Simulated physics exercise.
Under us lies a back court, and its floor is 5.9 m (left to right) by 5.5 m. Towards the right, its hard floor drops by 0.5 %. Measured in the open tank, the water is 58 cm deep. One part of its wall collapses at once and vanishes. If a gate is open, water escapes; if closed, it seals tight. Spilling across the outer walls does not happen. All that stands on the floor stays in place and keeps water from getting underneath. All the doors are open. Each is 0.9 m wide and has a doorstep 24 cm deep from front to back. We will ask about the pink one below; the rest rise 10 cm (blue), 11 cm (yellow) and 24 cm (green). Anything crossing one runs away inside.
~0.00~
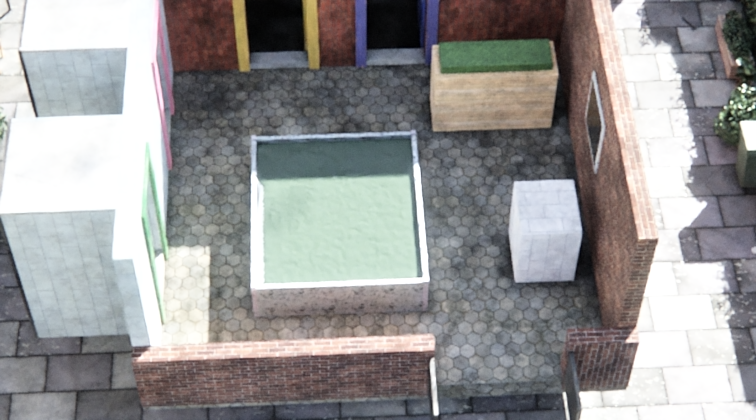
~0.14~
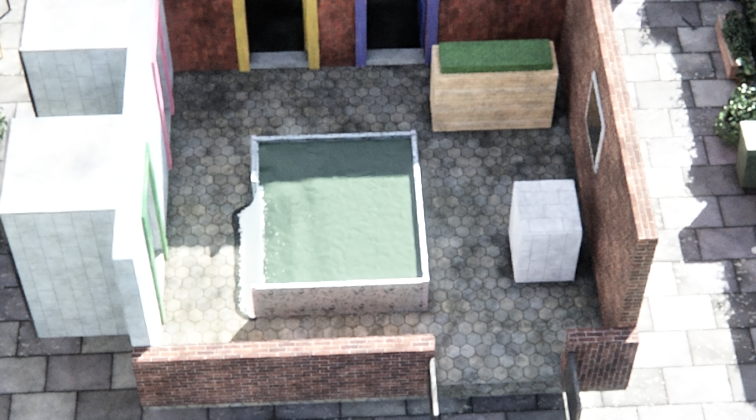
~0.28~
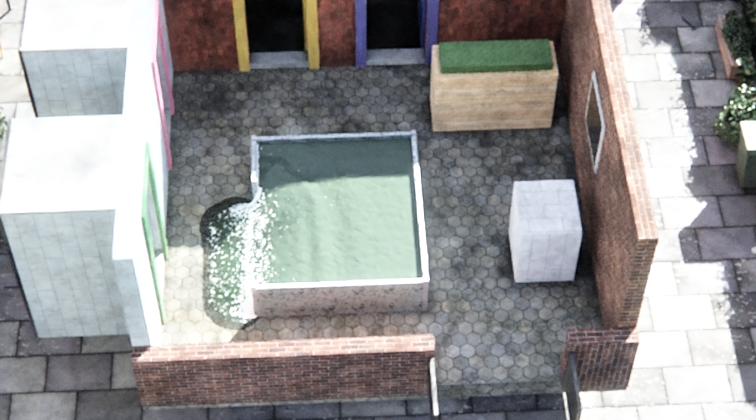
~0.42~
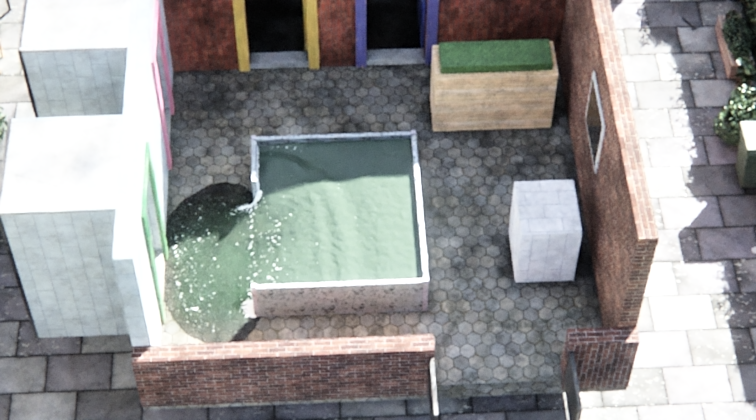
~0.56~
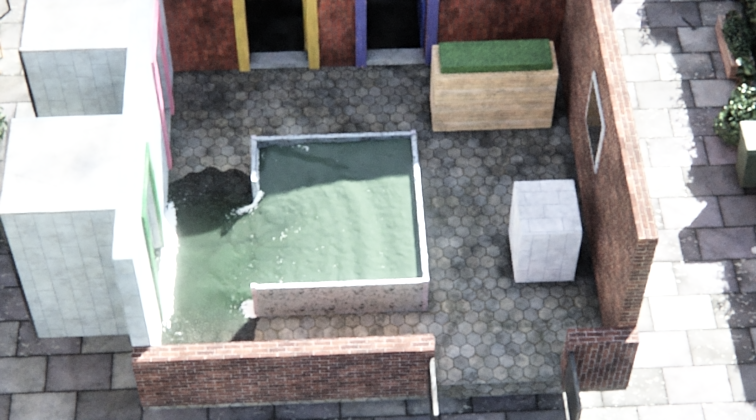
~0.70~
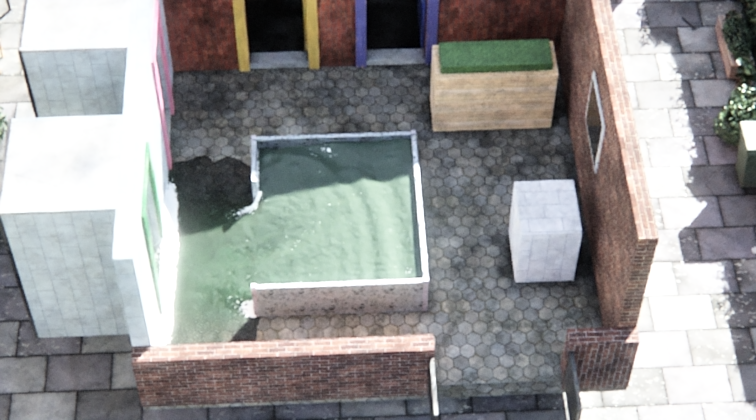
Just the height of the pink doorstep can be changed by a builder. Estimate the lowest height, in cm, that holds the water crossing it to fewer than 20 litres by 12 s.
My estimate is 6.5 cm.
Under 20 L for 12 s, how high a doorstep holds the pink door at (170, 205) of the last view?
26 cm.
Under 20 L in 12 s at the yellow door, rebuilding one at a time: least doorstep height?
For yellow: Close to 12.5 cm.
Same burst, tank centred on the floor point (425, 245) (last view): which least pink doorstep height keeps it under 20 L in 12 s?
9.5 cm, give or take.
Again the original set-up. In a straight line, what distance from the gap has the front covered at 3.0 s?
Front distance: Approx. 4.2 m.
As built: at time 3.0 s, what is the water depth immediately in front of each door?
Depths in cm: Blue 2, yellow 16, pink 8, green 32.
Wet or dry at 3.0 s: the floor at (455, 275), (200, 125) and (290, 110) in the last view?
Status: Clear / submerged / submerged.
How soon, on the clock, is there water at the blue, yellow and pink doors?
Blue = 3.0 s, yellow = 2.2 s, pink = 1.0 s.
After 1.4 s water covers 20 % of the floor, deepest (46 cm) near (160, 379); 8 cm at the pink door, 0 litres in over its 16 cm doorstep.
After 3.0 s water covers 55 % of the floor, deepest (38 cm) near (161, 367); 8 cm at the pink door, 0 litres in over its 16 cm doorstep.
After 12.0 s water covers 100 % of the floor, deepest (12 cm) near (568, 173); 8 cm at the pink door, 0 litres in over its 16 cm doorstep.
At the pink door as built, the water arrived by 1.1 s and peaked near 9 cm at 10.8 s.
With a doorstep of 5 cm, 41 litres would have come in within the 12 s; with 7 cm, 13 litres. So under 20 litres takes about 6.5 cm.
